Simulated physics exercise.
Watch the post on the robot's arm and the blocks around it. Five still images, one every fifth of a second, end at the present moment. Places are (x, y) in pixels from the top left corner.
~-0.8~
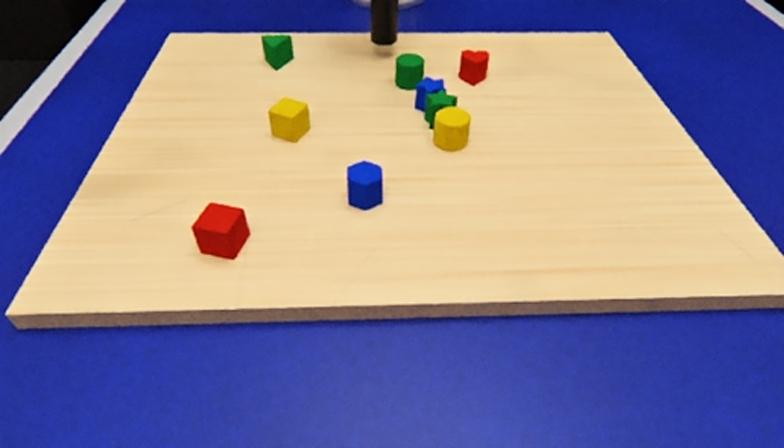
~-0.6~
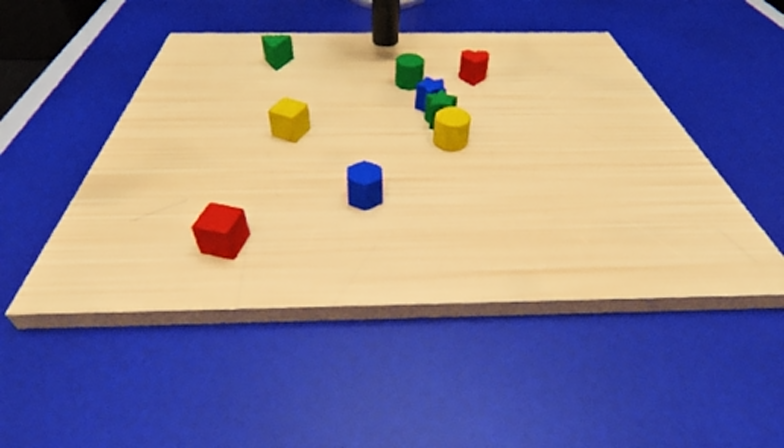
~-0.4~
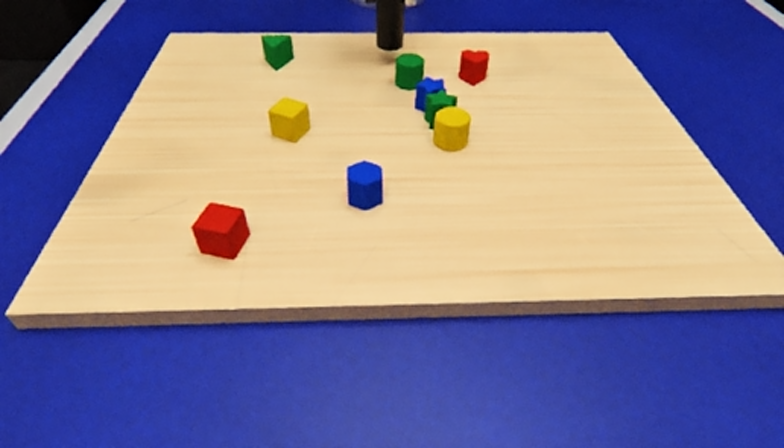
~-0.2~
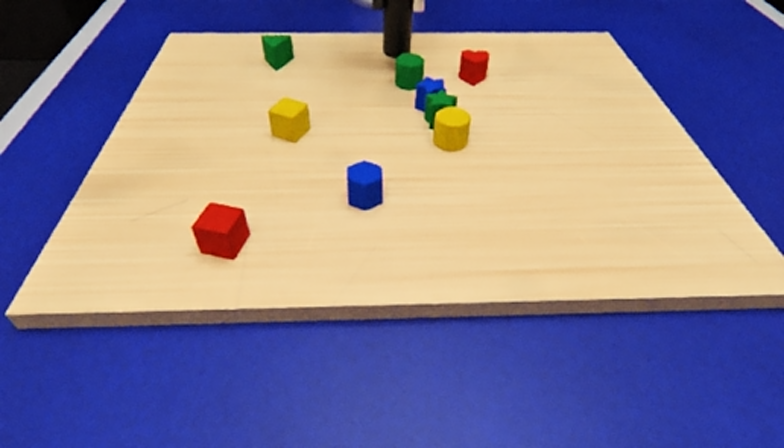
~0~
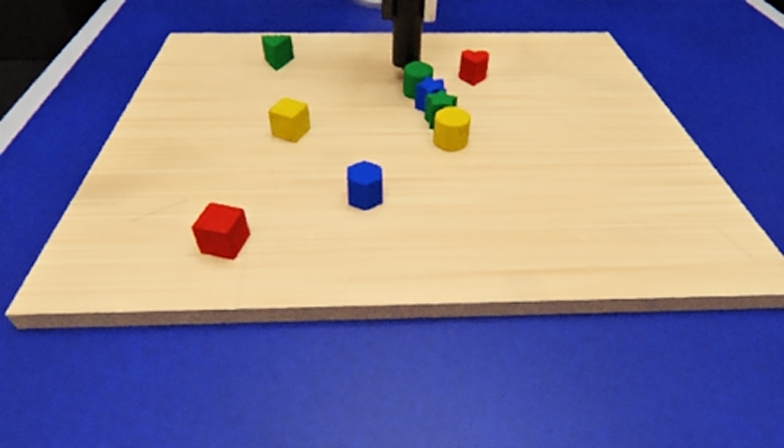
In this clip, a dark post on a robot's arm moves slightly right and toward the viewer above a wooden board of colored blocks, then nudges the green cylinder a short way toward the blue block near it.
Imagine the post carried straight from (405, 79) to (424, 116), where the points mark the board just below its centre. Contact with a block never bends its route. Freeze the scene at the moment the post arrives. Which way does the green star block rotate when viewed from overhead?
Verdict: Clockwise.
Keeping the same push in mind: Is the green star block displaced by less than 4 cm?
Going by the path, no.
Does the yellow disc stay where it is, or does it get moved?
That one moves away.
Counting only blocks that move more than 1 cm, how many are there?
There will be three or more blocks displaced.
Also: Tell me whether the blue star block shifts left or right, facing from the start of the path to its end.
Slides left.
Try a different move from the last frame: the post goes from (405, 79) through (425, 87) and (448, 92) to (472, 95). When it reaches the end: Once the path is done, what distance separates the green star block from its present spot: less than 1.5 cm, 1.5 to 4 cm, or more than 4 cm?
Between 1.5 and 4 cm.
The first path, step by step. Halfway along, post (415, 81); green disc (431, 87); blue star block (453, 100), turned 35° anticlockwise; green star block (470, 115); yellow disc (470, 132).
At the end, post (426, 99); green disc (439, 108); blue star block (468, 109), turned 105° anticlockwise; green star block (489, 120), turned 30° clockwise; yellow disc (473, 135).
